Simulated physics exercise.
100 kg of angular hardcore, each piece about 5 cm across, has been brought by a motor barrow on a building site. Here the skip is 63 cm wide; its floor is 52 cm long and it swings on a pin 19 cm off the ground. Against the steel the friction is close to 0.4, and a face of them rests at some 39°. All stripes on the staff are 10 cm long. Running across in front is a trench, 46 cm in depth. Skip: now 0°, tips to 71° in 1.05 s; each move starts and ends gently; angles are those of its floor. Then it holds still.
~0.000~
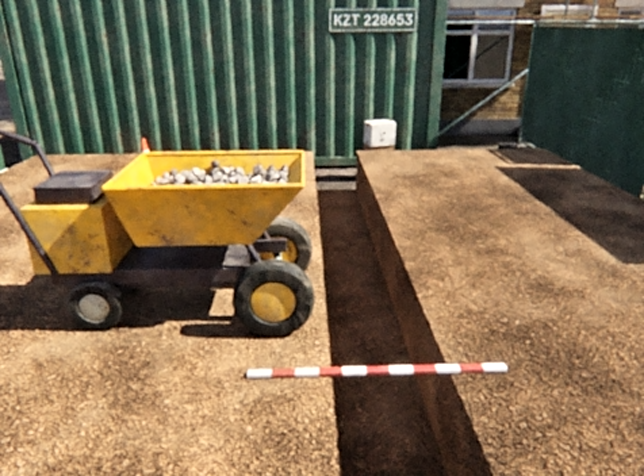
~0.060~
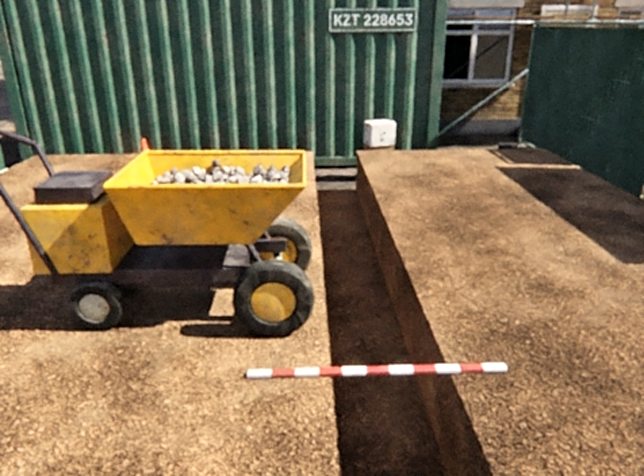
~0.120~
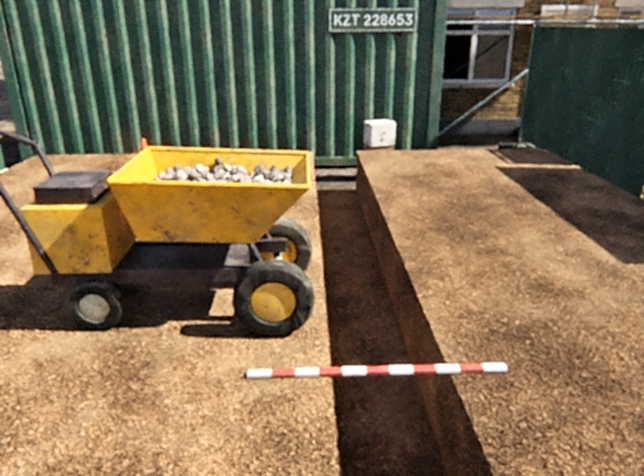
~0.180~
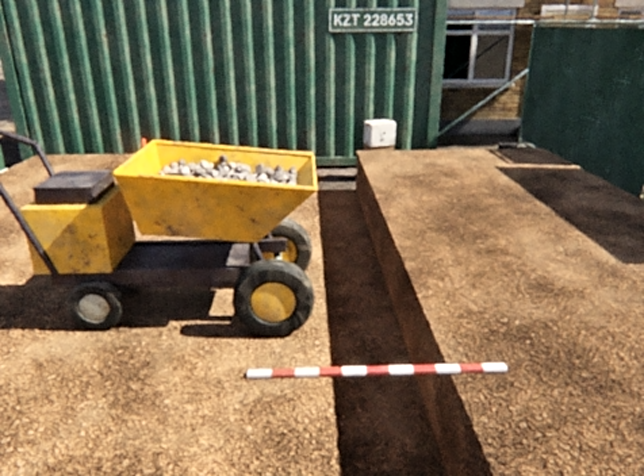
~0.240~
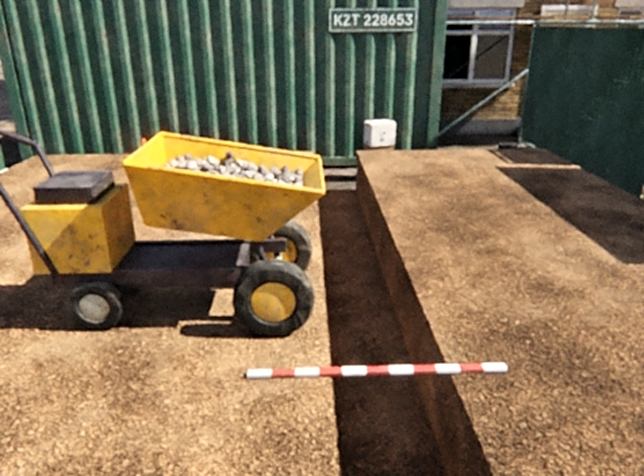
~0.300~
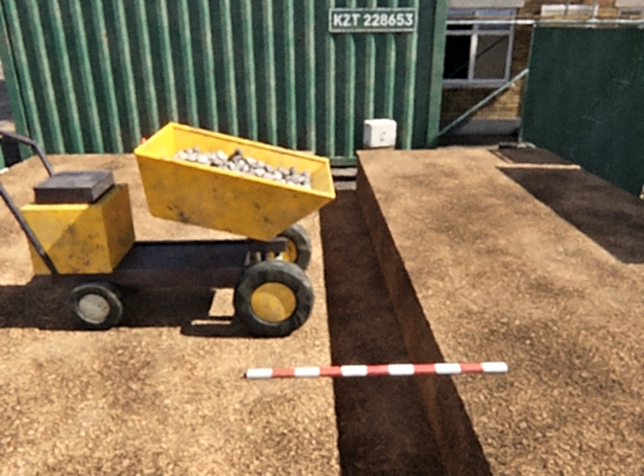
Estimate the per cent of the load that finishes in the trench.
Roughly 66 percent.
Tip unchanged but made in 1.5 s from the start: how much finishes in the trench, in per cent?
Roughly 70 per cent would.
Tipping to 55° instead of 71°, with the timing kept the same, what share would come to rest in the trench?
Close to 15 per cent then.
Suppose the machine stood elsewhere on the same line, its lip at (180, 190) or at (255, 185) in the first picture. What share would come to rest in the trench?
I'd expect some 70 per cent, then some 100.
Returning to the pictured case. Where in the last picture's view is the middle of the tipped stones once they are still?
In the last view, about (406, 355).
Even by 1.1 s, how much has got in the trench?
About 15%.
After 0.8 s the floor is at 60°; 100 % in the skip; the foremost stones are at (379, 247).
After 1.1 s the floor is at 71°; 75 % in the skip, 16 % in the trench, 9 % past the trench; the foremost stones are at (455, 302).
After 1.5 s the floor is at 71°; 33 % in the skip, 32 % in the trench, 35 % past the trench; the foremost stones are at (526, 299).
After 3.5 s the floor is at 71°; 0 % in the skip, 66 % in the trench, 34 % past the trench; the foremost stones are at (547, 295).
